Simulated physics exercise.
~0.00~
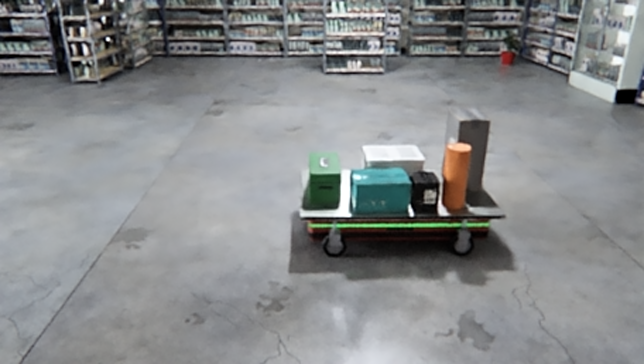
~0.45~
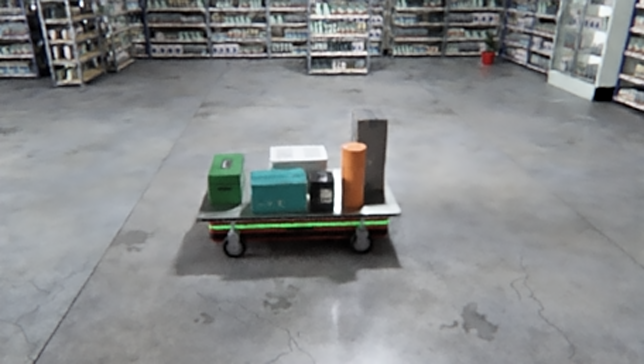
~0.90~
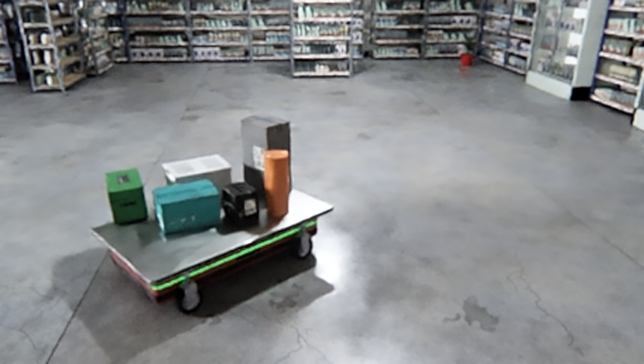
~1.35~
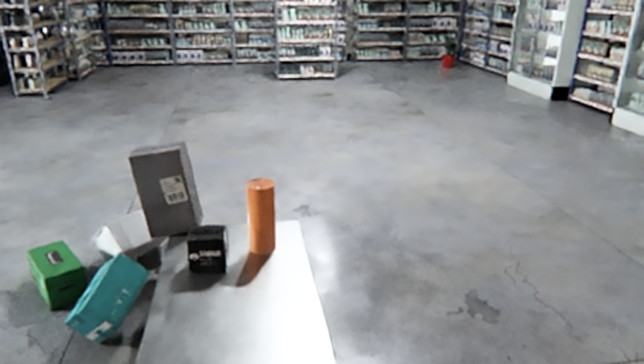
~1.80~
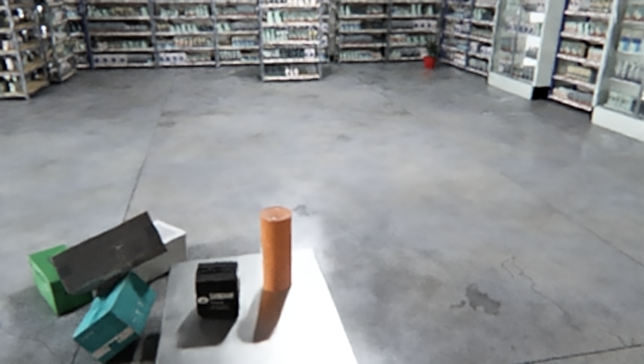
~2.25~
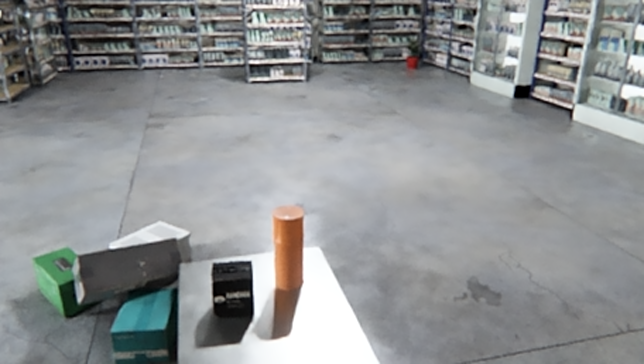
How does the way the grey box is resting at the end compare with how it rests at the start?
At the start the grey box stands upright on the cart's deck, but by the end it lies on its side, off the deck among the other fallen boxes.
